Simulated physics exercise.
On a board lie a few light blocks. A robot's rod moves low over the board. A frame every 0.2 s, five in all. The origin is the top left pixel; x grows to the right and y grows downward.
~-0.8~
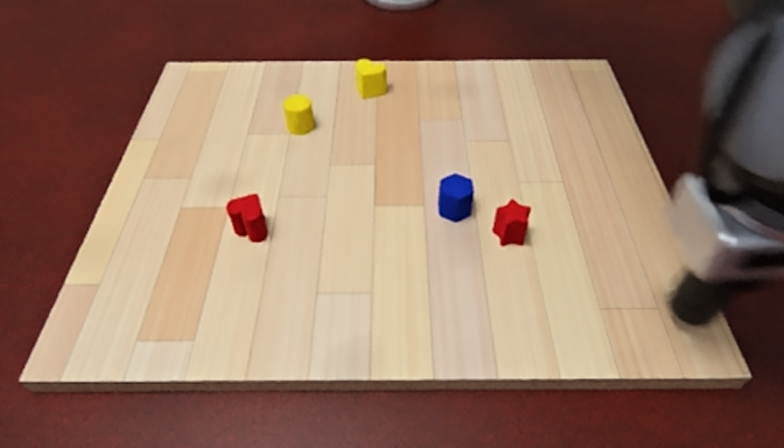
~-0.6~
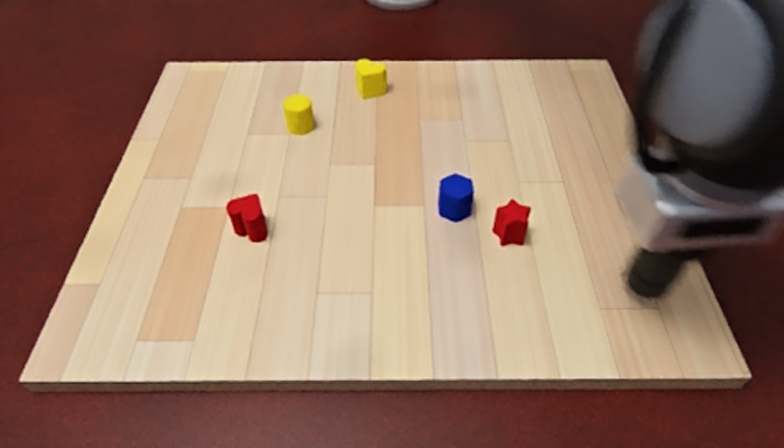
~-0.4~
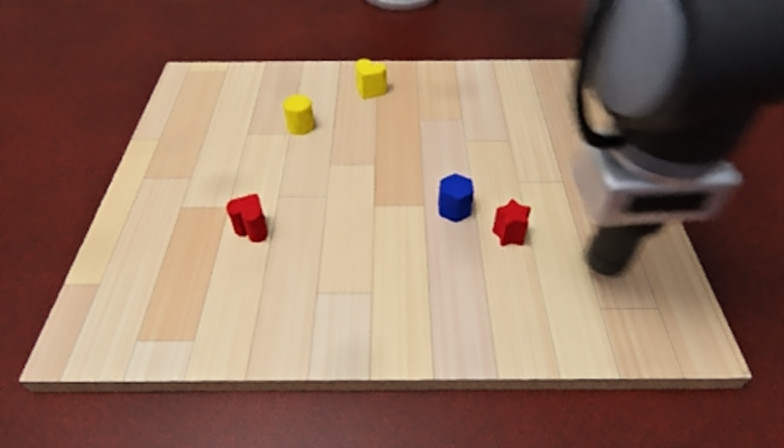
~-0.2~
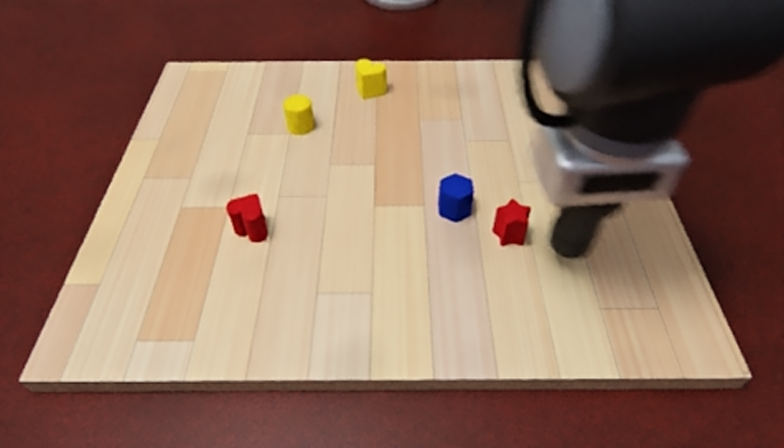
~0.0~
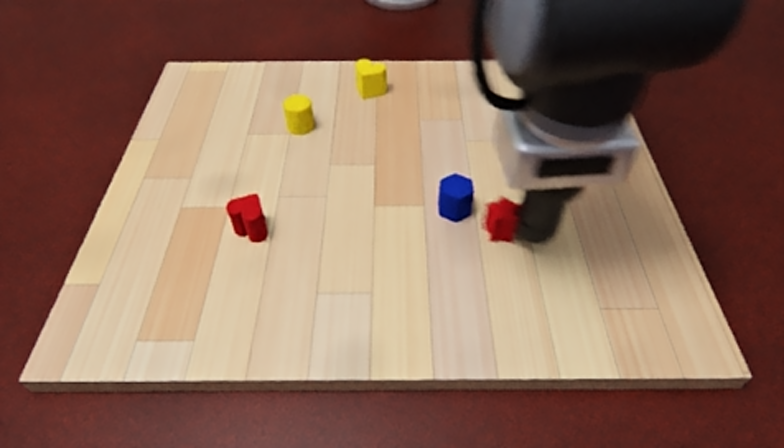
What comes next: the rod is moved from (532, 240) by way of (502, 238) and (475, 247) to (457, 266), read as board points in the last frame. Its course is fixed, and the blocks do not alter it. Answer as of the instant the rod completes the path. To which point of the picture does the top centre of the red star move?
My best guess is (448, 206).
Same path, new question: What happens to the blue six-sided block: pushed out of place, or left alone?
It ends up somewhere else.
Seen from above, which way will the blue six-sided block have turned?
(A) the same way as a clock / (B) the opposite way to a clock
A - the same way as a clock.
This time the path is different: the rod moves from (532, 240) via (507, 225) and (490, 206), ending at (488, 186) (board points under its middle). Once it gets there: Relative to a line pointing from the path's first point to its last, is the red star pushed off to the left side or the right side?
Side: Left.
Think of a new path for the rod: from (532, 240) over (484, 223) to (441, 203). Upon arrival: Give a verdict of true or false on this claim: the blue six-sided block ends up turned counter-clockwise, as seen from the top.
This is false.
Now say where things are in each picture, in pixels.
Rod's lower end (691, 307); blue six-sided block (457, 185); red star (515, 211), in the first frame.
Rod (647, 282); blocks still, in the second frame.
Rod (606, 260); blocks still, in the third frame.
Rod (569, 243); blocks still, in the fourth frame.
Rod (535, 229); blue six-sided block (457, 185); red star (505, 208), in the fifth frame.
What follows on the original path. Halfway along, rod (489, 230); blue six-sided block (448, 182), turned 25° clockwise; red star (458, 205), turned 10° clockwise.
At the end, rod (459, 255); blue six-sided block (447, 182), turned 30° clockwise; red star (448, 206), turned 35° clockwise.
